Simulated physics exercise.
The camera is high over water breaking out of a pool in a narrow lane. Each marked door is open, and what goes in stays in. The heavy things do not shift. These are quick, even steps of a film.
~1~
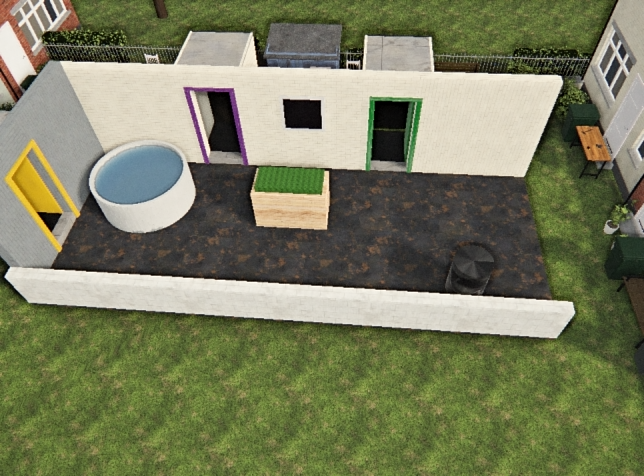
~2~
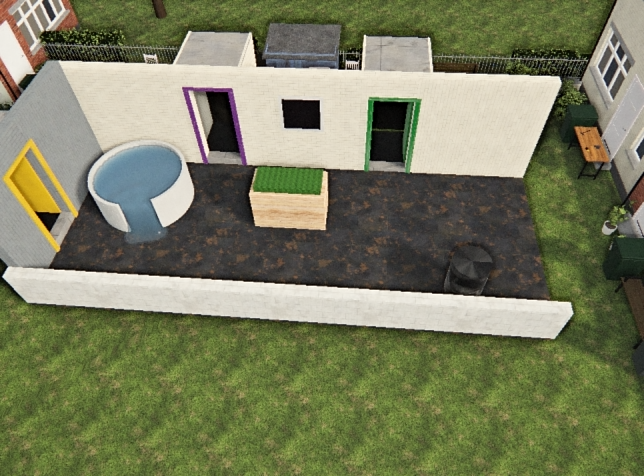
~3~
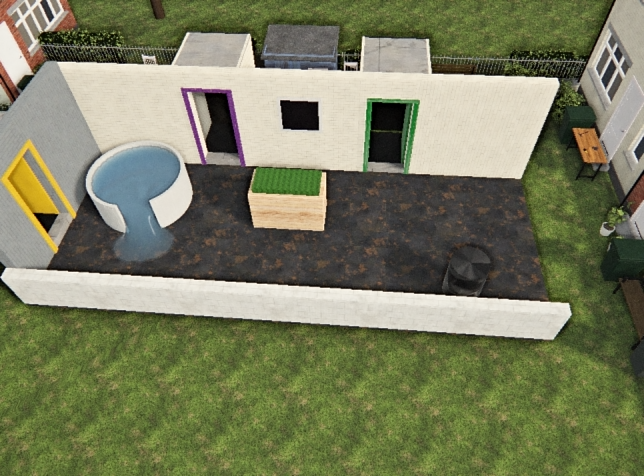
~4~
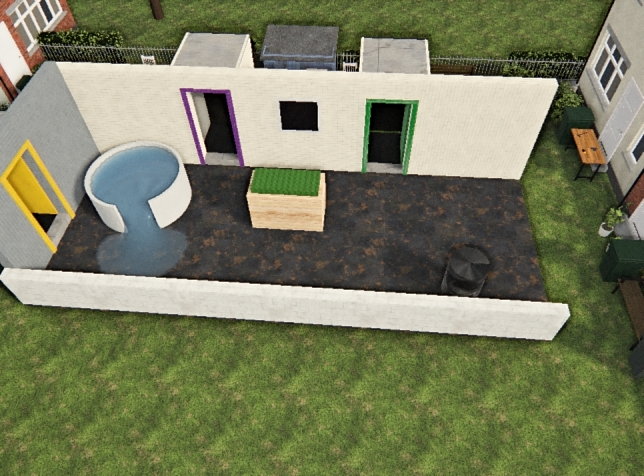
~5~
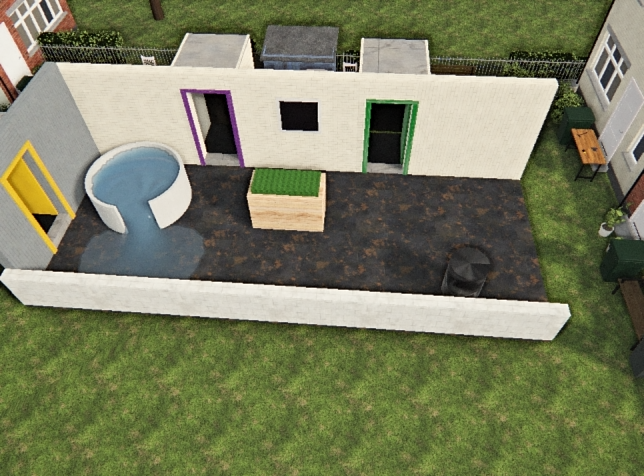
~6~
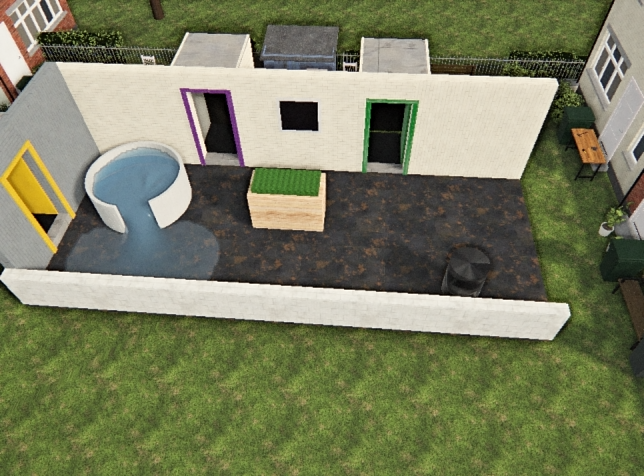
In this clip, a round white pool stands full in a walled yard beside a yellow doorway, then a gap opens in its front and water pours out, spreading across the dark ground in a widening puddle.
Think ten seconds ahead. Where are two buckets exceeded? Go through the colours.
One by one: The yellow door holds within the limit; the purple door holds within the limit; the green door holds within the limit.
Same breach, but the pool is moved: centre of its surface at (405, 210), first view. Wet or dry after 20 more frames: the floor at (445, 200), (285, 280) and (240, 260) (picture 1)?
In that order: No water, covered, flooded.
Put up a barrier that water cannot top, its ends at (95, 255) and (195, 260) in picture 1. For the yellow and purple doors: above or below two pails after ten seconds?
My reading: The yellow one goes over; the purple one keeps below it.
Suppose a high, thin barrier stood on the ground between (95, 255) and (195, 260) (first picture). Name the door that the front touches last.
I say the door marked green.
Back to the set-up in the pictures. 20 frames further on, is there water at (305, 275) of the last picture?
Answer: Flooded.
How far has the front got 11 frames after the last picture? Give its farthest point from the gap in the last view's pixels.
Near (398, 313).
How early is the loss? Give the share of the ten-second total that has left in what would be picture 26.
I make it 0 per cent.
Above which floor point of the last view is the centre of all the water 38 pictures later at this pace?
Roughly at (212, 228).
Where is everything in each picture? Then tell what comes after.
The round tank at (140, 174) is whole and still, in the first frame.
The front is at (163, 235), out from the gap at (143, 222), in the second frame.
The front is at (160, 254), out from the gap at (141, 223), in the third frame.
Water pours out at (140, 224) and has run to a hidden place, in the fourth frame.
Water pours out at (141, 224) and has run to a hidden place, in the fifth frame.
Water pours out at (140, 224) and has run to a hidden place, in the sixth frame.
A moment on, water covers 20 % of the floor; the yellow door wet at the sill, nothing in, the purple door not reached, the green door not reached.
Next, water covers 30 % of the floor; the yellow door wet at the sill, nothing in, the purple door not reached, the green door not reached.
Then, water covers 55 % of the floor; the yellow door wet at the sill, nothing in, the purple door not reached, the green door not reached.
Later, water covers 85 % of the floor; the yellow door wet at the sill, nothing in, the purple door wet at the sill, nothing in, the green door wet at the sill, nothing in.
In the end, water covers 100 % of the floor; the yellow door wet at the sill, nothing in, the purple door wet at the sill, nothing in, the green door wet at the sill, nothing in.
